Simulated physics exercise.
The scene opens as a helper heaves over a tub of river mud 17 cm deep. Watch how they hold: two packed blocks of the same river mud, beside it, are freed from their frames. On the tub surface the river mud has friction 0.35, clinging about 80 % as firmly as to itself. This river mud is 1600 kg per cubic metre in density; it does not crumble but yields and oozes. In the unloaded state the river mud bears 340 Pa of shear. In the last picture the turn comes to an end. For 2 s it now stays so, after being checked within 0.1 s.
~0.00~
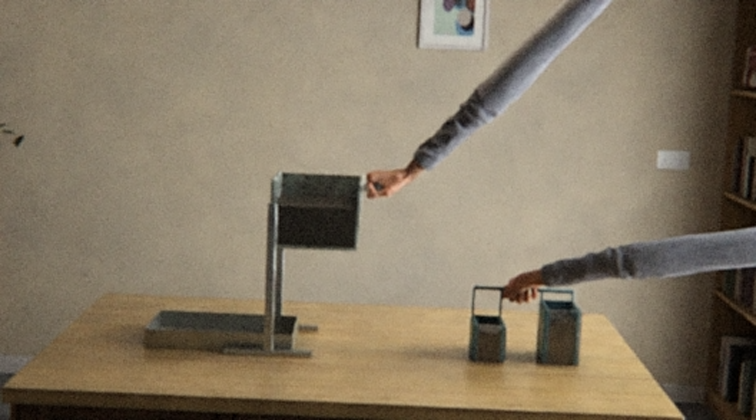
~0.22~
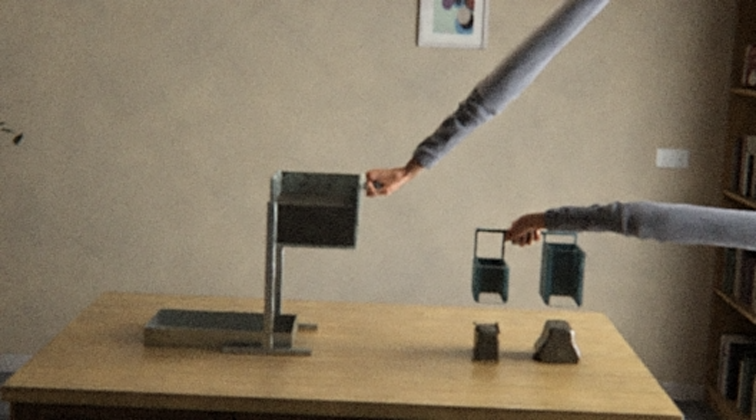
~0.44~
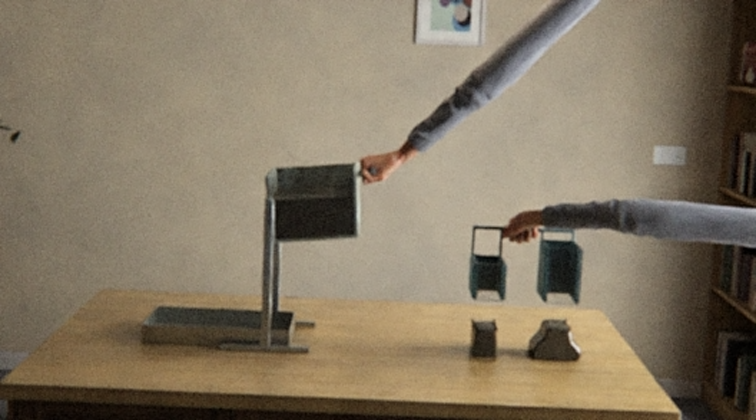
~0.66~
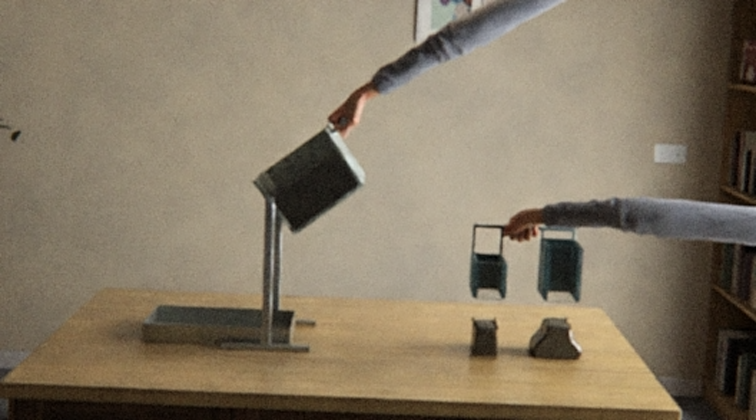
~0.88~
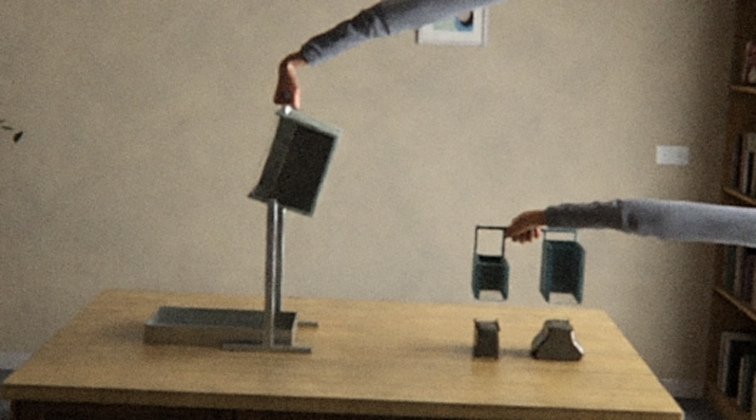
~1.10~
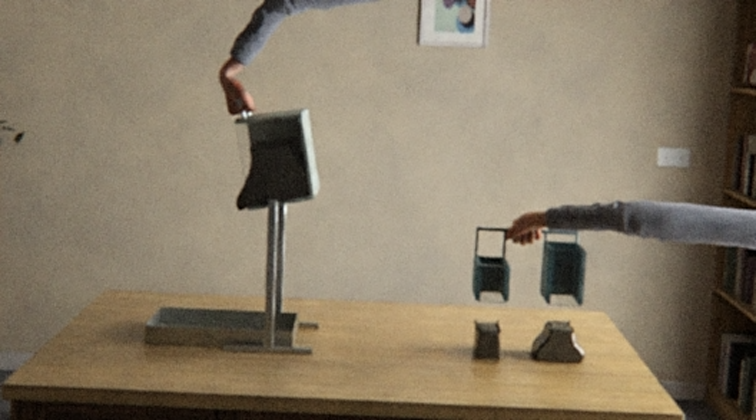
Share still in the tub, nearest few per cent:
22 %.
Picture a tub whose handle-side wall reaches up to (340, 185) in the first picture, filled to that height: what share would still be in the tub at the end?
The tub would end up holding some 35 % of it.
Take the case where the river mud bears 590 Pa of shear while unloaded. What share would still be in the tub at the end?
The share would be near 35 %.
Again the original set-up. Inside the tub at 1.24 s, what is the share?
I'd put it close to 55 %.
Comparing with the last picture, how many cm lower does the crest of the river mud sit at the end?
11 cm.
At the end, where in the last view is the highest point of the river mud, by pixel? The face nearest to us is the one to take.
Around (273, 187).
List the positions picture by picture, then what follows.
Handle-side rim at (359, 186), tilt 0 degrees; top of the river mud at (351, 208); blocks stand 8.2 cm, 13 cm (left to right), in the first picture.
Handle-side rim at (358, 184), tilt 0 degrees; top of the river mud at (350, 206); blocks stand 7.9 cm, 9.8 cm (left to right), in the second picture.
Handle-side rim at (352, 172), tilt 6 degrees; top of the river mud at (349, 196); blocks stand 7.9 cm, 9.1 cm (left to right), in the third picture.
Handle-side rim at (324, 132), tilt 38 degrees; top of the river mud at (334, 154); blocks stand 7.9 cm, 9.1 cm (left to right), in the fourth picture.
Handle-side rim at (275, 115), tilt 73 degrees; top of the river mud at (301, 127); blocks stand 7.9 cm, 9.1 cm (left to right), in the fifth picture.
Handle-side rim at (235, 124), tilt 101 degrees; top of the river mud at (284, 146); blocks stand 7.9 cm, 9.1 cm (left to right), in the sixth picture.
After 1.24 s, the tub is at 101 degrees and holds 53 %.
After 1.41 s, the tub is at 101 degrees and holds 30 %.
After 1.58 s, the tub is at 101 degrees and holds 25 %.
After 1.75 s, the tub is at 101 degrees and holds 24 %.
After 3.10 s, at the end, the tub is at 101 degrees and holds 22 %.
